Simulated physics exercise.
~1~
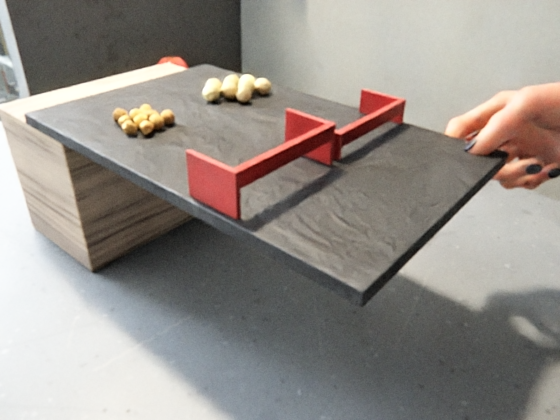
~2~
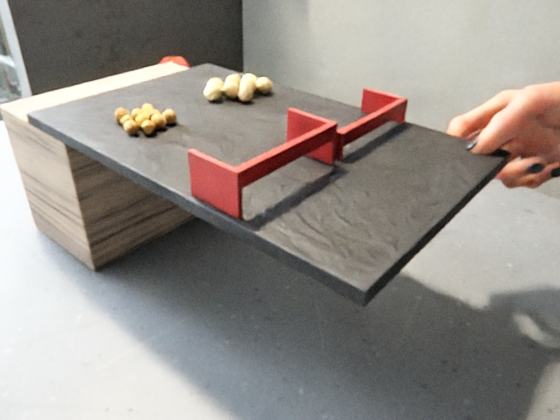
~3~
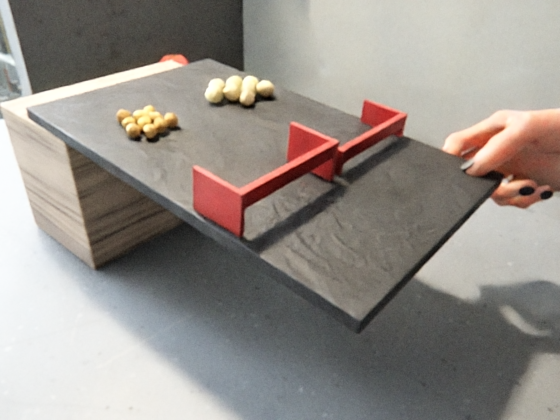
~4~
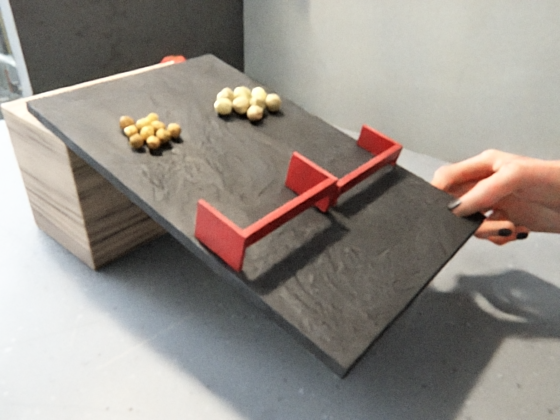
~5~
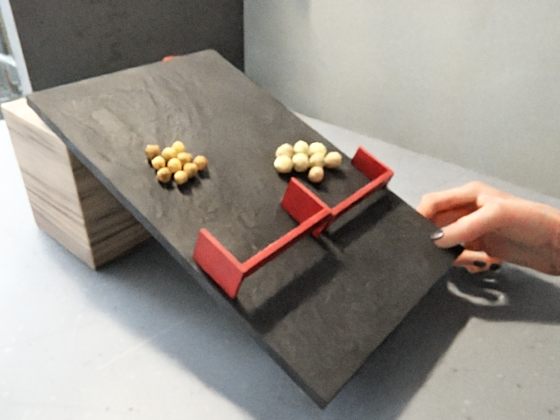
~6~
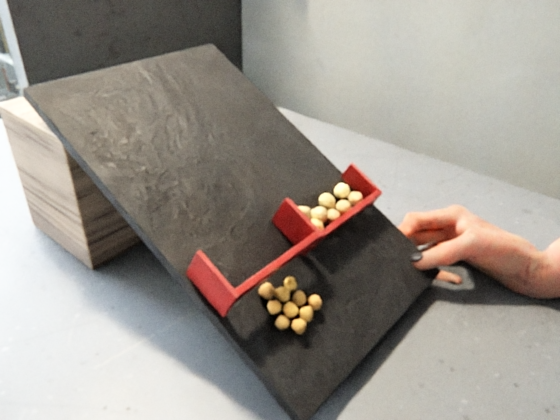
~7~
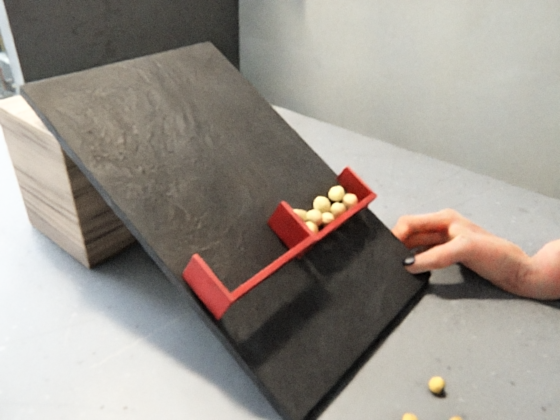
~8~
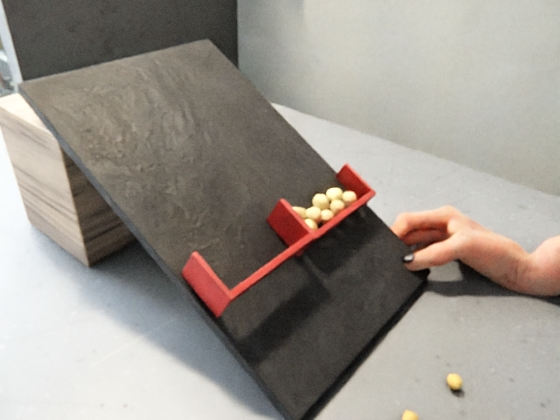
Dark board being tilted down by a hand, smaller balls rolling under one red gate while larger ones stay caught behind another.
